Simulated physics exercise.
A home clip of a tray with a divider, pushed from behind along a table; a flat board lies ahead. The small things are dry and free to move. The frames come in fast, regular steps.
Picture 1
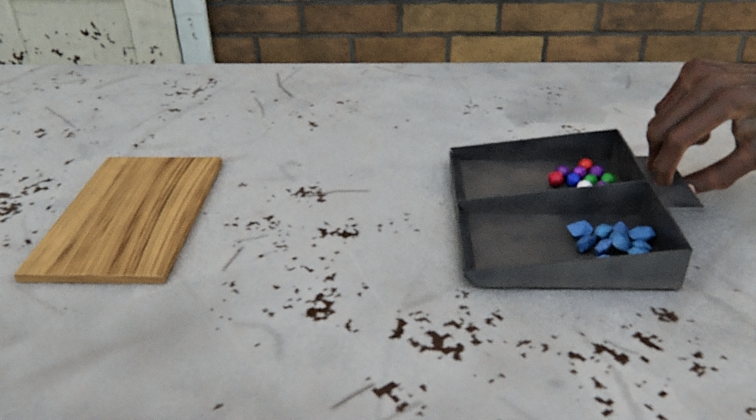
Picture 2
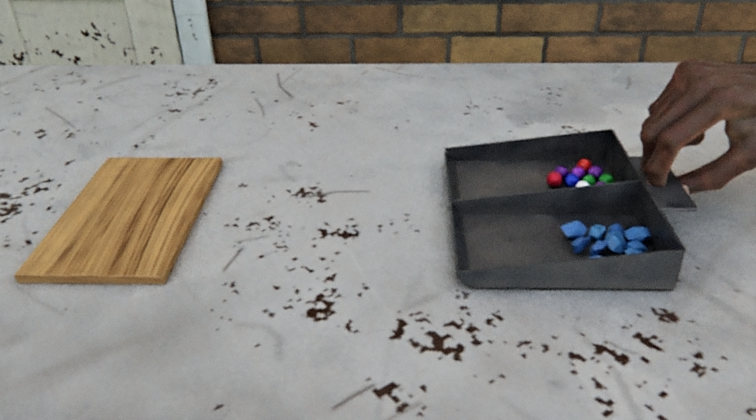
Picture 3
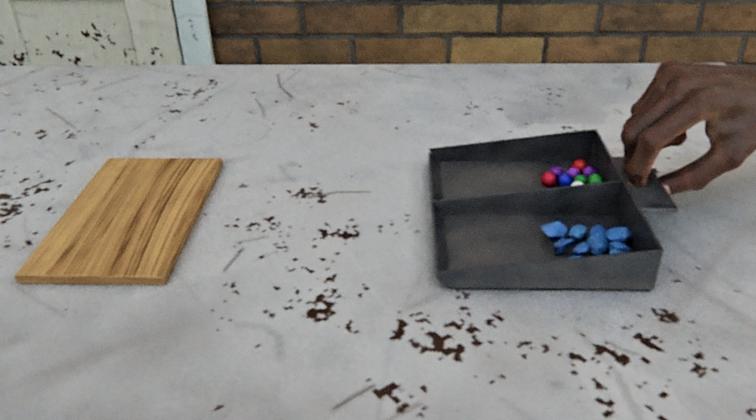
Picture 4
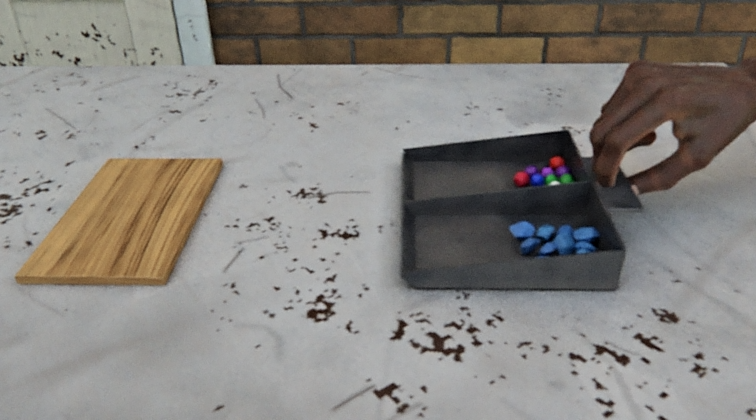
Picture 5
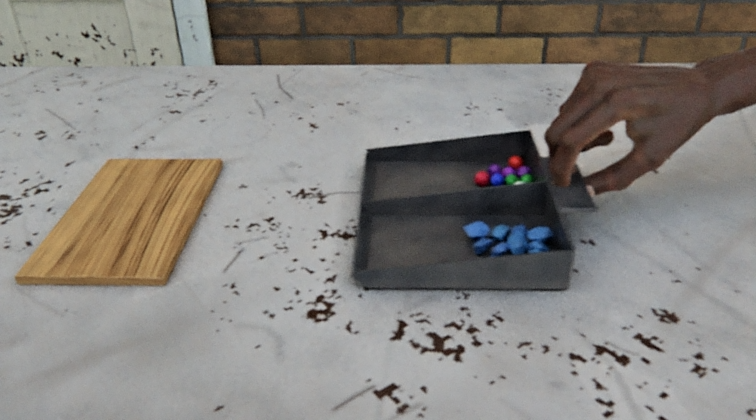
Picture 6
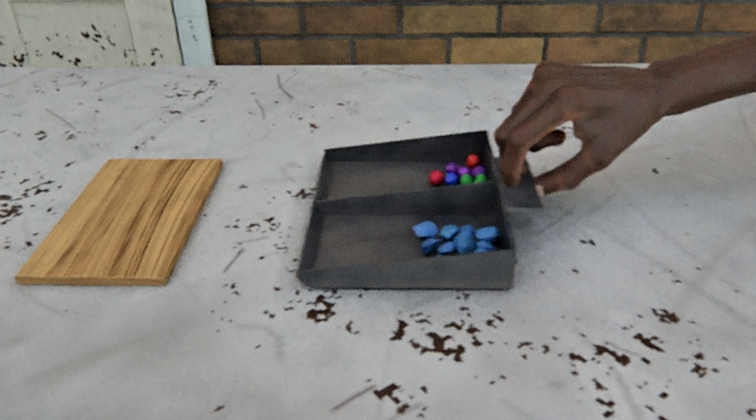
A hand pushes a divided tray of blue stones and colourful balls left along a table.
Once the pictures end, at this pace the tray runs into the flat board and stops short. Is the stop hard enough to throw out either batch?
The front batch keeps within its part and the back batch throws some past the low edge.
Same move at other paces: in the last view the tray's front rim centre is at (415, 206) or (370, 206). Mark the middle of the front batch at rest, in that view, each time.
One: (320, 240). Two: (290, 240).
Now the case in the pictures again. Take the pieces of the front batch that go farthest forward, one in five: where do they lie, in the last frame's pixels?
Around (209, 241).
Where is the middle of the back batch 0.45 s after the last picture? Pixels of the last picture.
Near (212, 175).
Then, 0.07 s later than the last frame, tray still sliding, front rim near (257, 205); front batch all inside; back batch all inside.
Then, 0.24 s later than the last frame, tray stopped at the flat board; front batch all inside, moved towards the front rim; back batch all inside, moved towards the front rim.
Then, 0.45 s later than the last frame, tray stopped at the flat board; front batch all inside, moved towards the front rim; back batch roughly a third out of the tray.
When it is over, tray stopped at the flat board; front batch all inside, moved towards the front rim; back batch roughly half out of the tray.
